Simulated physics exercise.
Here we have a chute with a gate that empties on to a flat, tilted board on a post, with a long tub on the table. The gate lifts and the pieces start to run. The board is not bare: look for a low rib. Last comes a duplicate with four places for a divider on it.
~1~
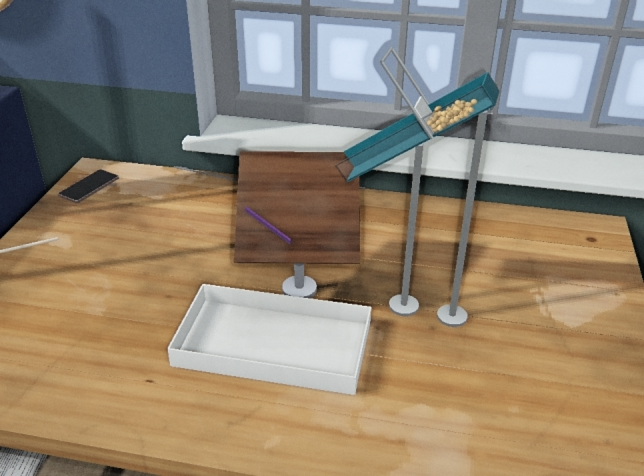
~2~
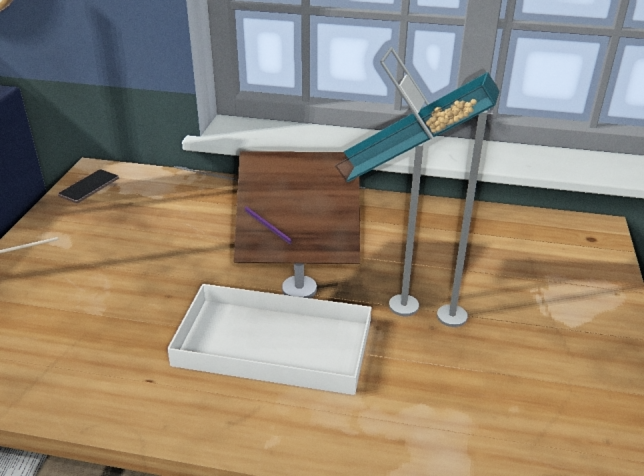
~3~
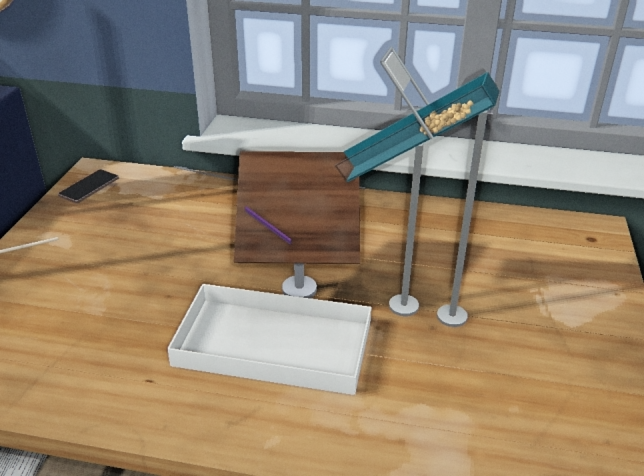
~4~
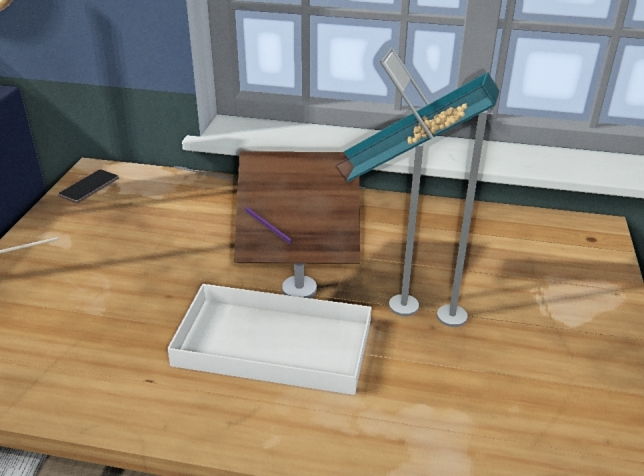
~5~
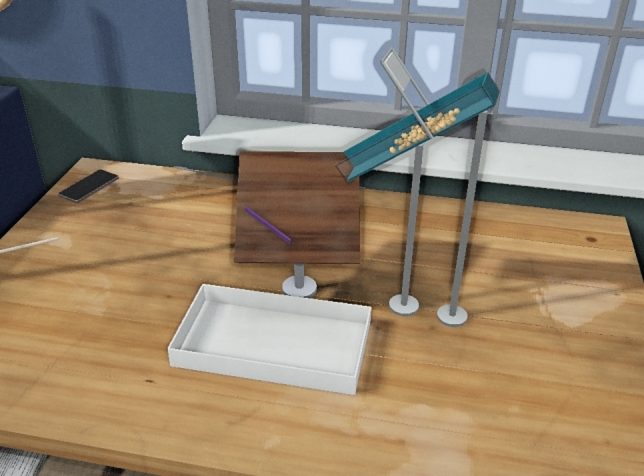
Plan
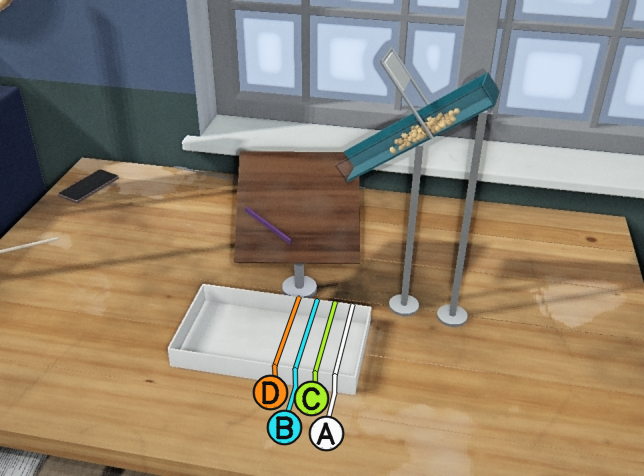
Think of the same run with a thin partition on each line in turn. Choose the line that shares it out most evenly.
Best: B.
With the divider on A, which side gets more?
More lands on the left.
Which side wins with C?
More lands on the left.
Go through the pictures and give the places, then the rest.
The first frame shows load behind the gate at (449, 114), dried chickpeas; lip of the chute at (351, 174), sloping fairly steeply.
The second frame shows middle of the board at (298, 205), tilted fairly steeply; middle of its low edge at (297, 263); of its high edge at (299, 152).
The third frame shows front corners of the tub at (168, 349) and (355, 377), empty; front of the load at (424, 128).
The fourth frame shows middle of the load at (437, 121); its front at (410, 139), about a quarter of the way to the lip; rib from (246, 207) to (291, 240).
The fifth frame shows middle of the load at (425, 128); its front at (392, 150), about half of the way to the lip.
On the marked copy, line A crosses the front rim at (335, 374); line B crosses the front rim at (295, 368); line C crosses the front rim at (315, 371); line D crosses the front rim at (275, 365).
For line A, of what is caught, all on the left of the divider, none on the right.
For line B, of what is caught, about half on the left of the divider, about half on the right.
For line C, of what is caught, nearly all on the left of the divider, a small part on the right.
For line D, of what is caught, a small part on the left of the divider, nearly all on the right.
